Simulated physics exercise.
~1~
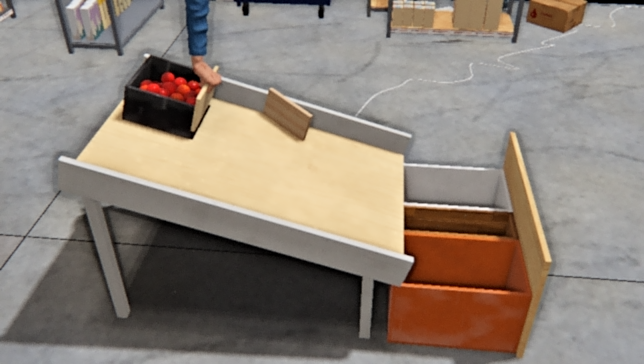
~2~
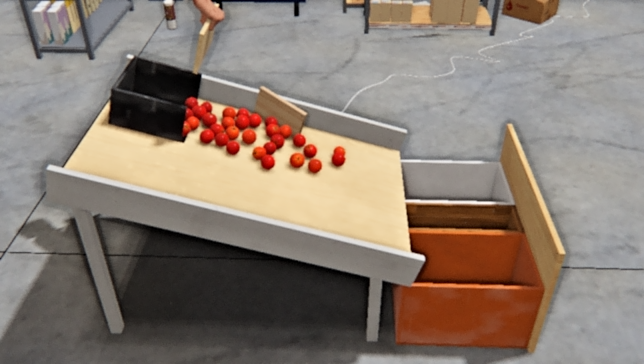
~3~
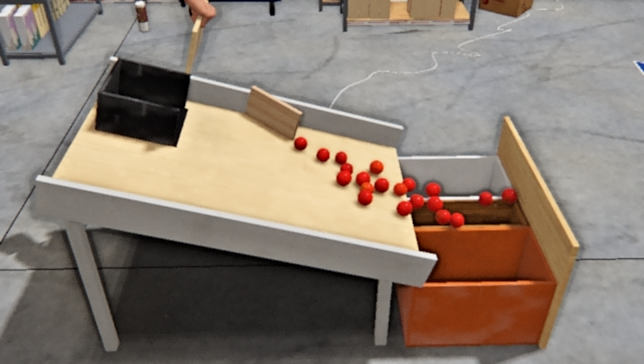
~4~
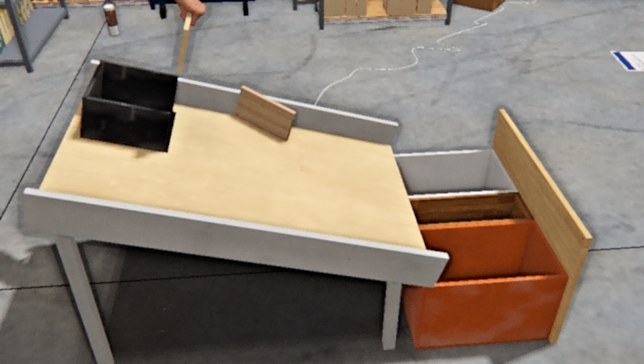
In a concrete-floored storage room, a hand lifted the wooden gate of a black box, and the red tomatoes rolled down a sloping table past an angled board, dropping over the end into the side-by-side bins until the slope was empty.
